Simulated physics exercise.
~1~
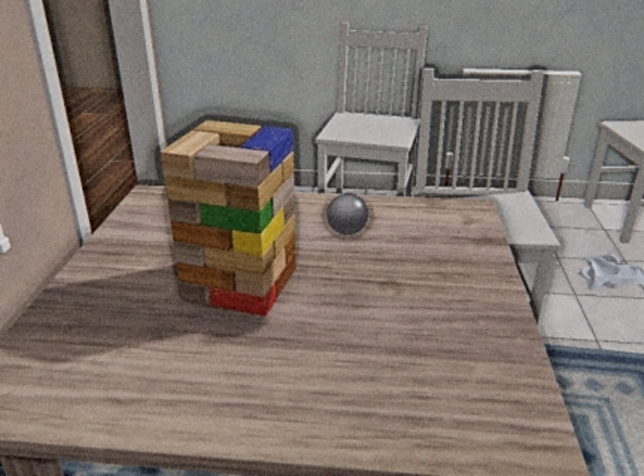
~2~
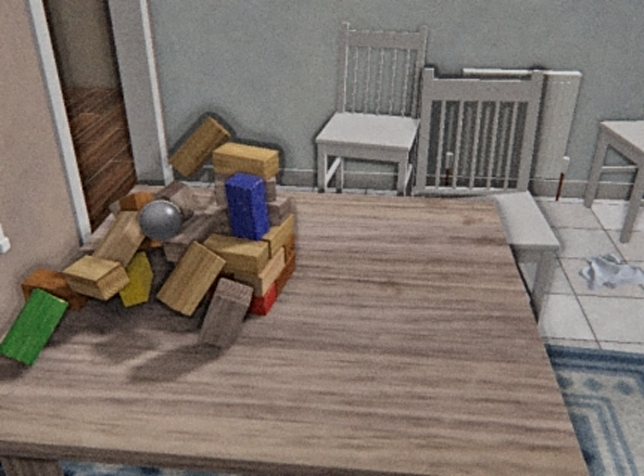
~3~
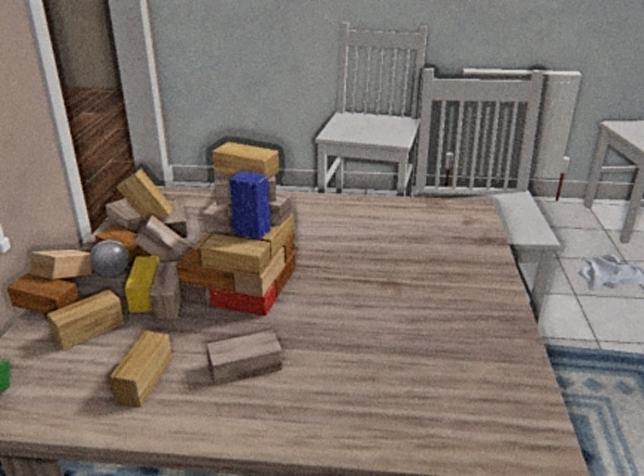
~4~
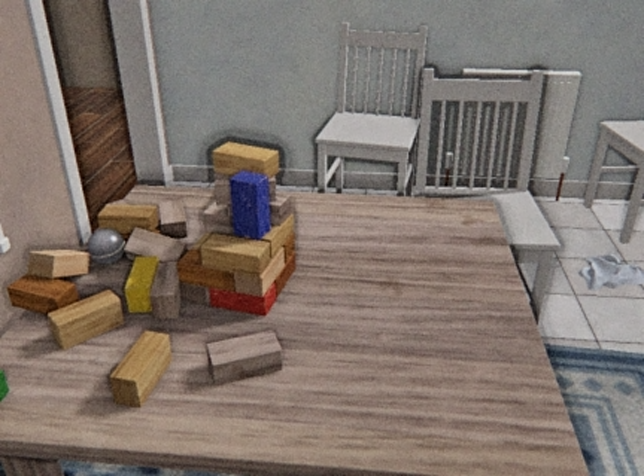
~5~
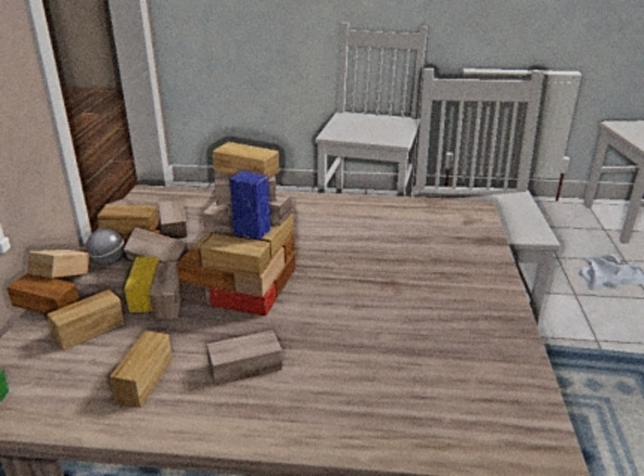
Steel ball smashing through a hollow wooden block tower, scattering blocks leftward across the table and leaving a partial stack standing.
